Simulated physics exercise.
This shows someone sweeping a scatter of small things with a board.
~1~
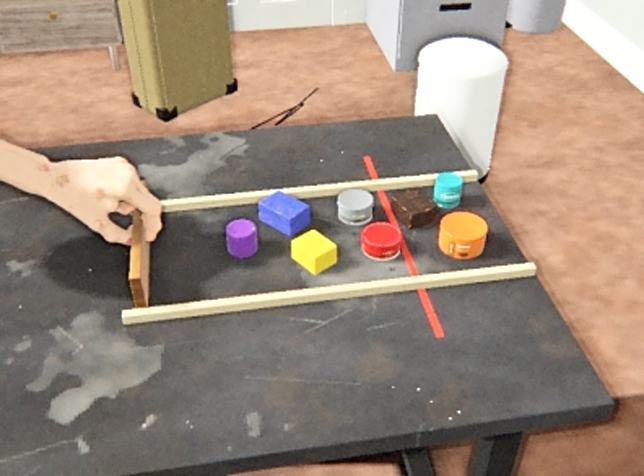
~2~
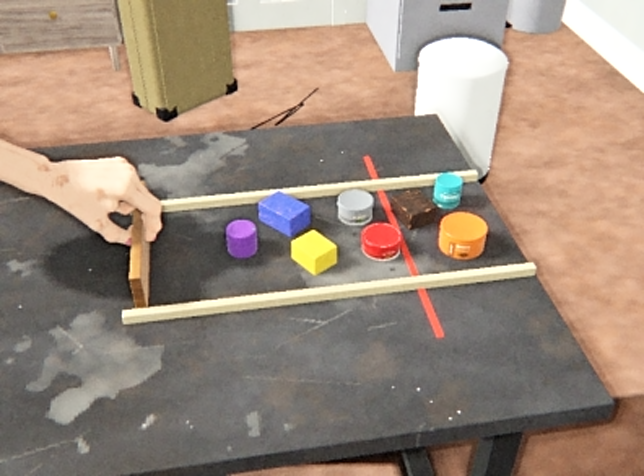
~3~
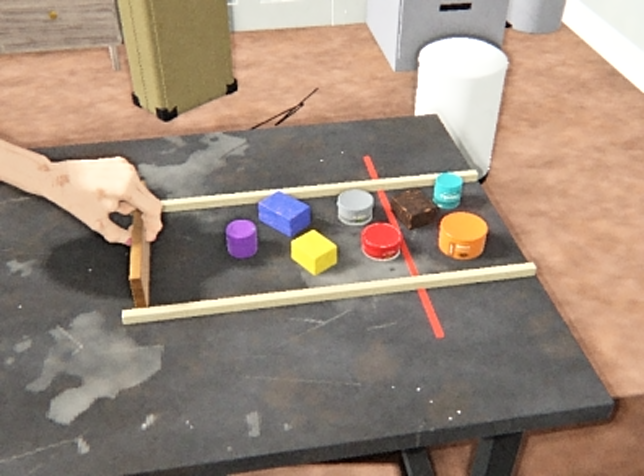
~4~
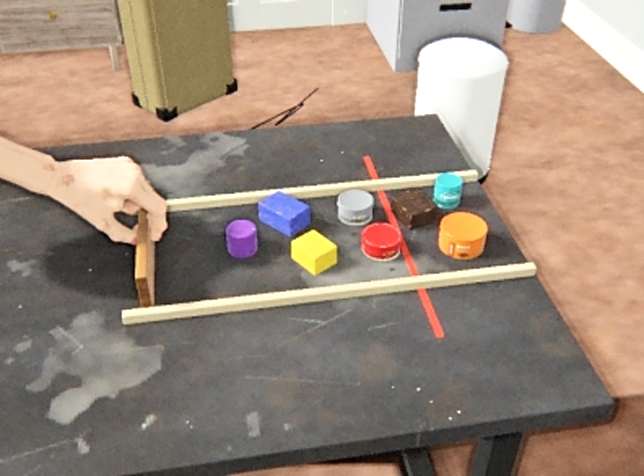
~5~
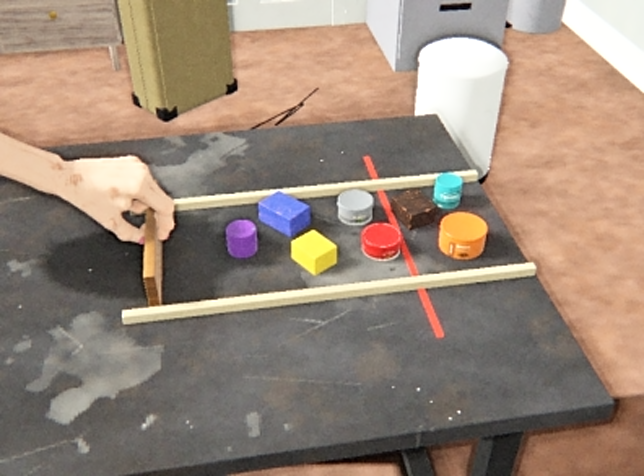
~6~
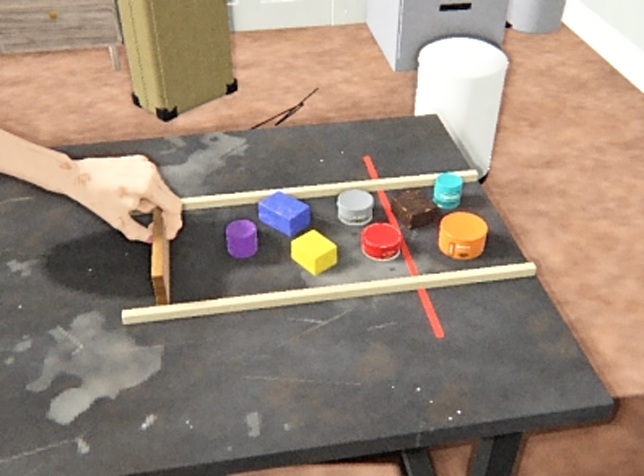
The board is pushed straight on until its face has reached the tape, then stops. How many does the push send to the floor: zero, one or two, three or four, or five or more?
As it turns out, the number that fall off is zero.
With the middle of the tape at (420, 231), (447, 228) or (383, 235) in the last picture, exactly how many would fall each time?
It would be 0, 2 and 0.
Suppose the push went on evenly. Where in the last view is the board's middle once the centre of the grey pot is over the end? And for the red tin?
About (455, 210), and (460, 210) for the other.
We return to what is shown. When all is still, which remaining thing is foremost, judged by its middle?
The turquoise tub.
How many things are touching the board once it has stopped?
The number is 3.
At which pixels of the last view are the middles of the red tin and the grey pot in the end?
The red tin stops around (450, 235); the grey pot around (430, 188).
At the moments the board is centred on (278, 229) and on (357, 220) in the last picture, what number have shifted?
At the one place 2, at the other 7.
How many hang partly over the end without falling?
Overhanging: 0.
A little later, none off yet; turquoise tub at rest near (448, 191); orange tub at rest near (463, 236); black block at rest near (413, 209).
When it is over, the number that fall off is zero.
